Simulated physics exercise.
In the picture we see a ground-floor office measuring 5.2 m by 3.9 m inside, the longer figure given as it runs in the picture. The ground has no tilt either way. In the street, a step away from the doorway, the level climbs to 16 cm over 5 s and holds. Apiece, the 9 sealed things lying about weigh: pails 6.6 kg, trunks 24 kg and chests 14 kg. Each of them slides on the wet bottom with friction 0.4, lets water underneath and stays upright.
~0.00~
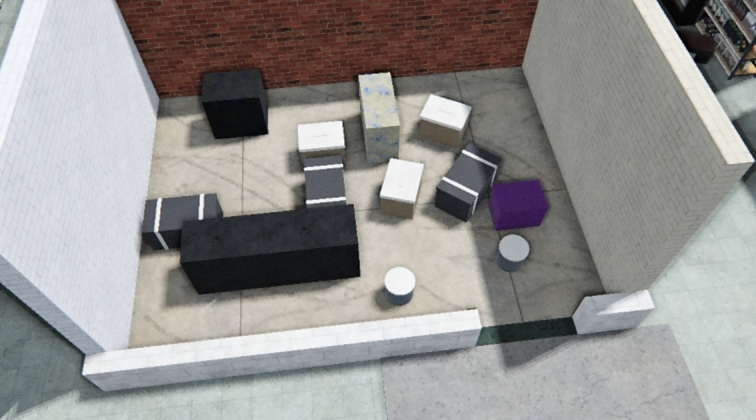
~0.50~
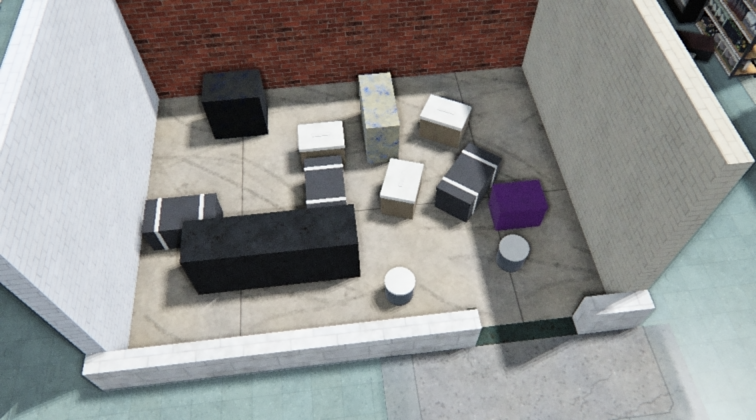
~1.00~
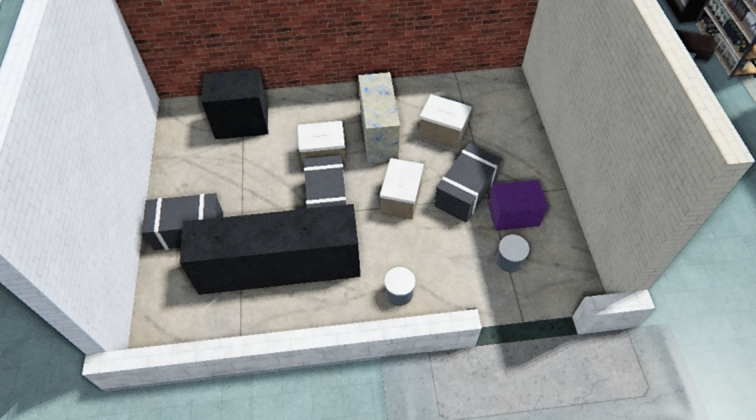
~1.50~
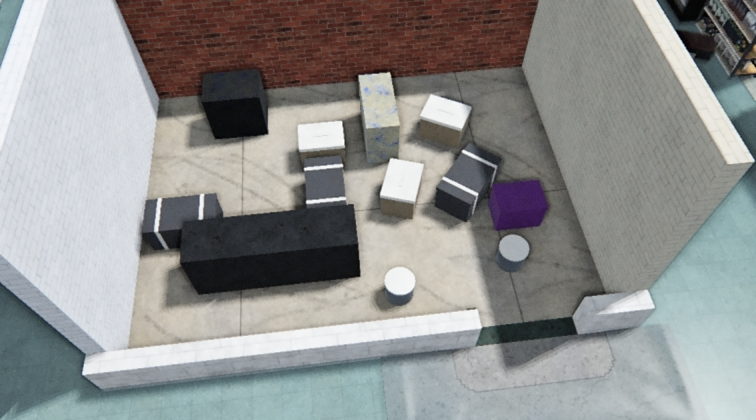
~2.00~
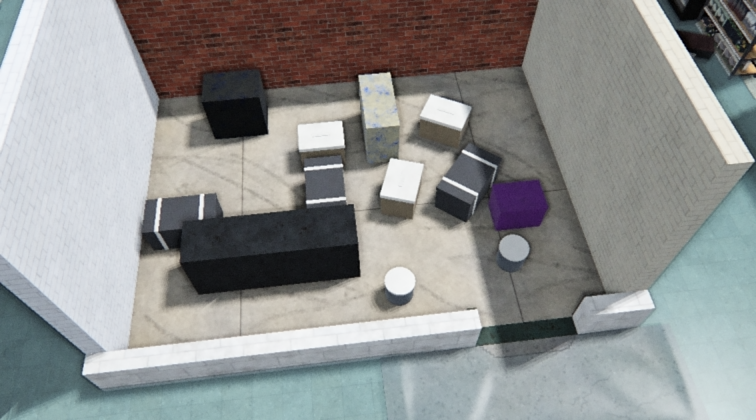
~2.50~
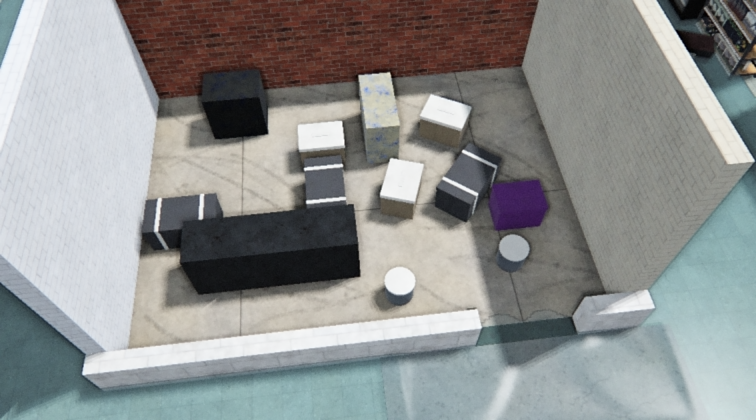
Water spreading across the street outside the doorway of a walled office, while the trunks and chests inside stay still.
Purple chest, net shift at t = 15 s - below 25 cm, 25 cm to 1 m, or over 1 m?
Over 1 m.
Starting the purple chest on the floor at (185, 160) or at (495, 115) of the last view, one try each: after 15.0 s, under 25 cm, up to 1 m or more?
I'd expect it to remain in place the first time and to get swept far off the second time.
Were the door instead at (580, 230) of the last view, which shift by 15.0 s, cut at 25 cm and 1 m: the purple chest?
I'd expect the purple chest to get swept far off.
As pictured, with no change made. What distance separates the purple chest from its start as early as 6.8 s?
By then it has shifted roughly 60 cm.
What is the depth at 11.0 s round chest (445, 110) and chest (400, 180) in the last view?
Depths: Near 10 cm, then near 7 cm.
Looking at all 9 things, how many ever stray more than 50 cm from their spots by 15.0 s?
The number is 5.
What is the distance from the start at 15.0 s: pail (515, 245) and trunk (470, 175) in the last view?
Net displacement, in order: 300 cm; 200 cm.
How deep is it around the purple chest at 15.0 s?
Somewhere close to 12 cm.
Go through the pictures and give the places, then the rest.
The first frame shows the purple chest at (520, 196), on the bottom; 0.0 m2 under water; 0 of 9 have shifted.
The second frame shows the purple chest at (520, 196) rests on the ground; 0.0 m2 under water; 0 of 9 have shifted.
The third frame shows the purple chest at (520, 196) rests on the ground; 0.0 m2 under water; 0 of 9 have shifted.
The fourth frame shows the purple chest at (520, 196), on the bottom; water covers 0.0 m2; 0 of 9 have shifted.
The fifth frame shows the purple chest at (520, 196), on the bottom; water covers 0.0 m2; 0 of 9 have shifted.
The sixth frame shows the purple chest at (520, 196) rests on the ground; water covers 0.0 m2; 0 of 9 have shifted.
After 3.5 s the purple chest is near (520, 196), 0.0 m from its start, aground; 0 afloat.
After 6.8 s the purple chest is near (525, 156), 0.6 m from its start, aground; 1 afloat.
After 11.0 s the purple chest is near (483, 63), 2.2 m from its start, afloat; 4 afloat.
After 15.0 s the purple chest is near (463, 60), 2.2 m from its start, afloat; 5 afloat.
